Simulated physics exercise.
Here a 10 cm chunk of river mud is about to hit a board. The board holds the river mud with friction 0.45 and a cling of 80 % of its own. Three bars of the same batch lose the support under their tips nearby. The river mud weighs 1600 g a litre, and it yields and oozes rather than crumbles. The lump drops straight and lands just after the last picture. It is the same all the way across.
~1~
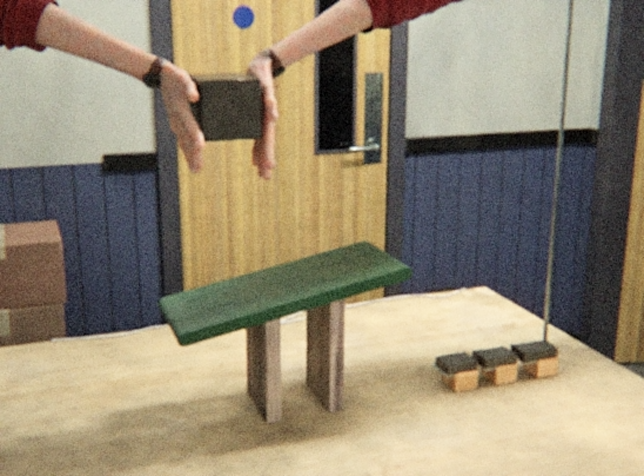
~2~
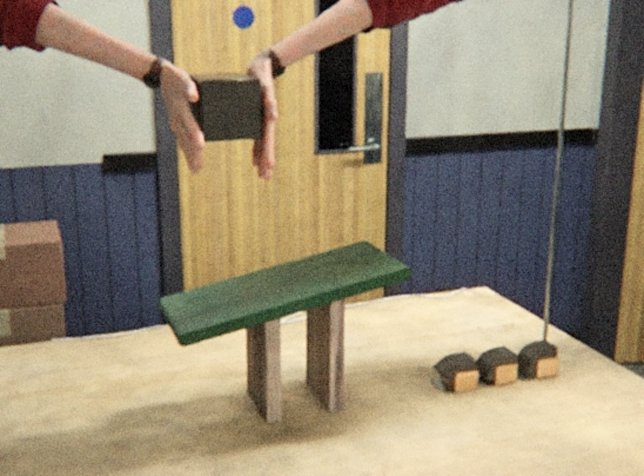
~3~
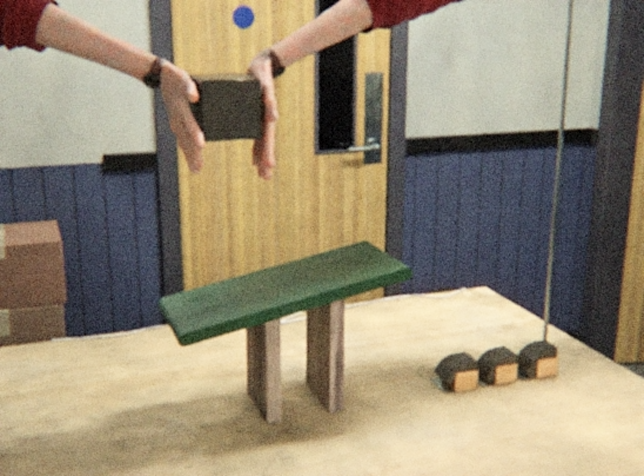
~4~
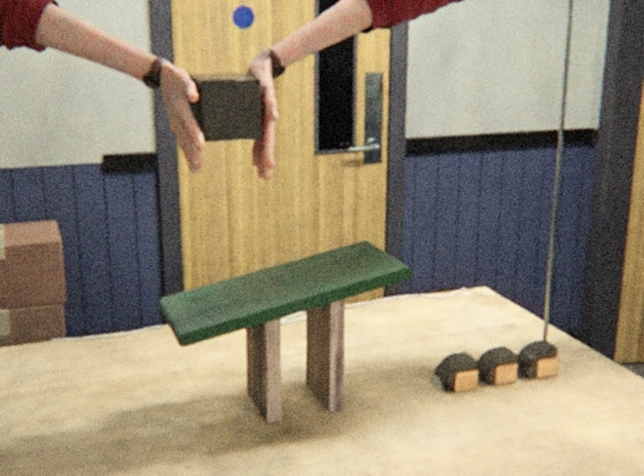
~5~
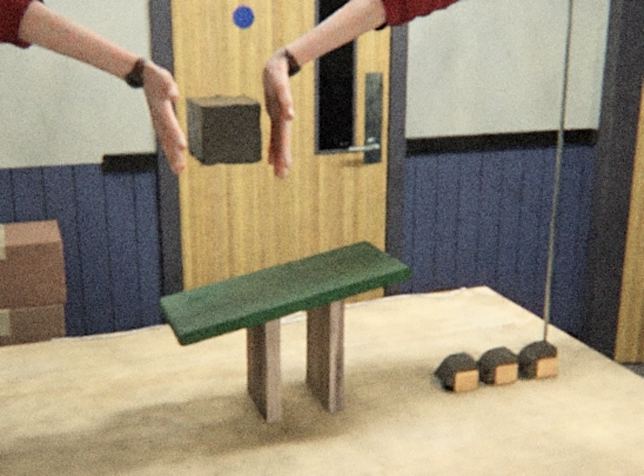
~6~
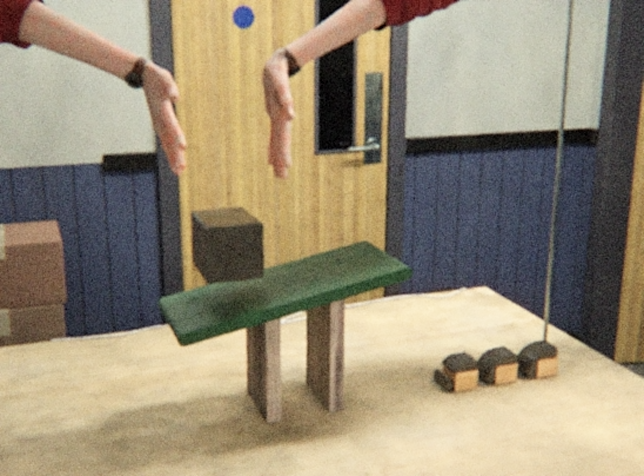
The dark tips of three small bars at right sag downward while two hands hold a dark block above a sloping green board; then the hands part and the block drops between them towards the board.
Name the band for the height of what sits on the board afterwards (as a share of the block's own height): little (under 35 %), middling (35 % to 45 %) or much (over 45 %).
The height of what sits on the board afterwards (as a share of the block's own height) is little, under 35 %.
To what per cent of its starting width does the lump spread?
Some 280 %.
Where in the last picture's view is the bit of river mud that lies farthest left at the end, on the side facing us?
Near (171, 331).
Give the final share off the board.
Roughly 30 % off the board.
Then, 0.11 s after the last picture, it stands 33 % of its first height and 1 % has gone off the board.
Then, 0.24 s after the last picture, it stands 30 % of its first height and 17 % has gone off the board.
Then, 0.38 s after the last picture, it stands 30 % of its first height and 30 % has gone off the board.
Then, 0.51 s after the last picture, it stands 30 % of its first height and 30 % has gone off the board.
Then, 0.61 s after the last picture, at the end, it stands 30 % of its first height and 30 % has gone off the board.
